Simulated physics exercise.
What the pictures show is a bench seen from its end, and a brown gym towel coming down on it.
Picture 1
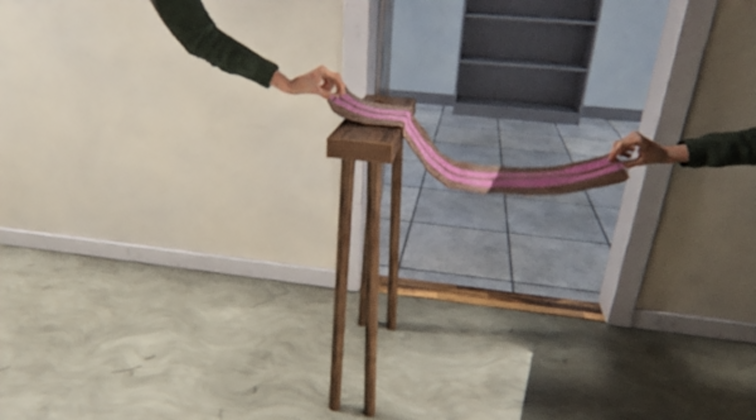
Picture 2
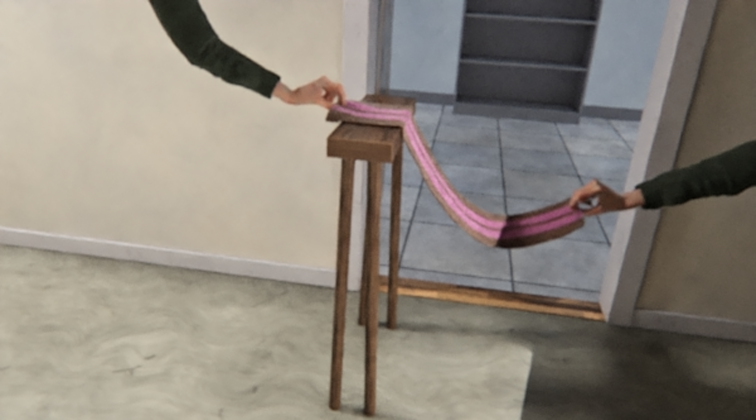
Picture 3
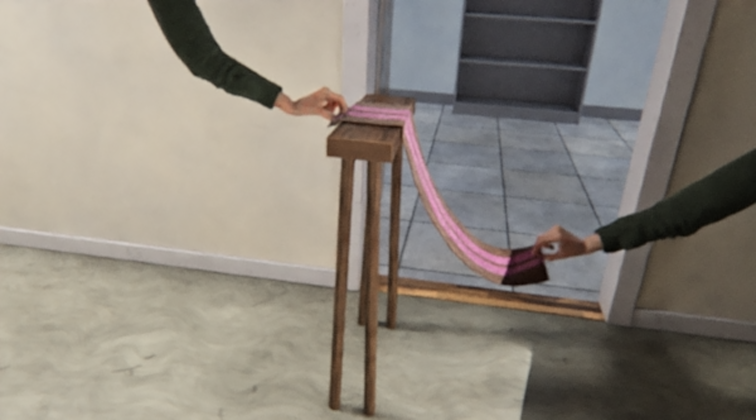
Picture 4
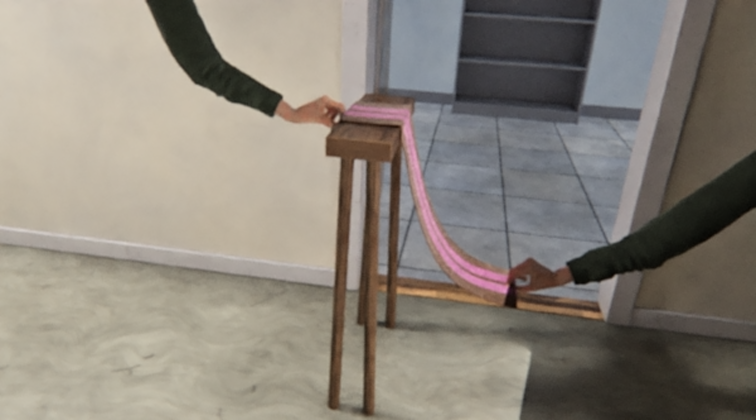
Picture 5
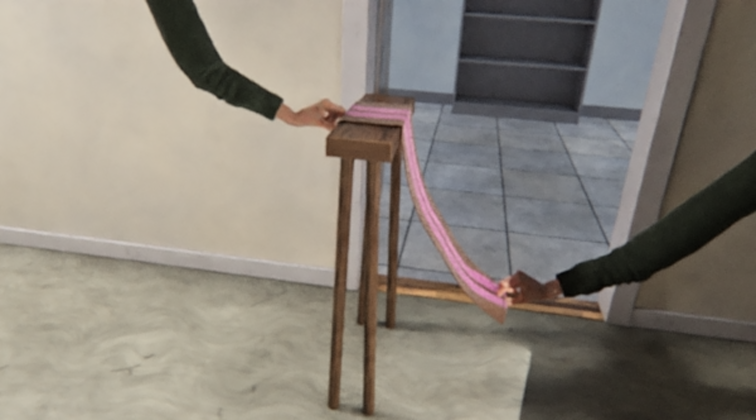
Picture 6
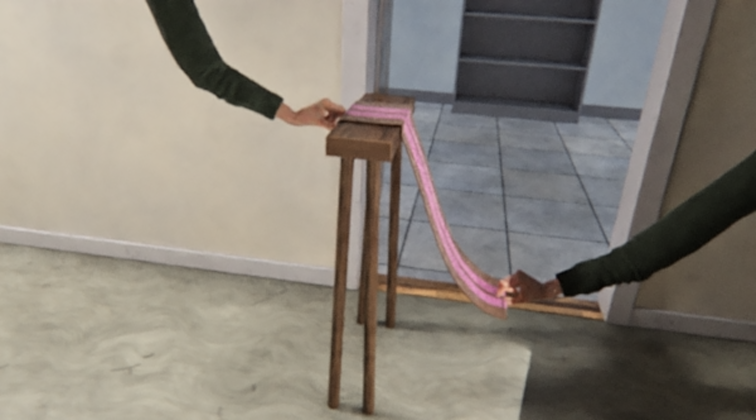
A brown towel with pink stripes was draped over a tall, narrow wooden bench by two hands; the right hand lowered its end down and inward, while the left hand barely moved beside the top.
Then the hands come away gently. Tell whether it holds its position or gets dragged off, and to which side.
Seems to me it will go over the right edge.
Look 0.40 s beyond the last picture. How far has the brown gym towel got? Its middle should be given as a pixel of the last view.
Estimated position: About (426, 302).
Then, 0.40 s on from there, gym towel clear of the top and falling near (426, 302).
Then, 0.66 s on from there, gym towel in a heap on the floor near (422, 368).
In the end, gym towel in a heap on the floor near (421, 369). The brown gym towel runs off to the right.
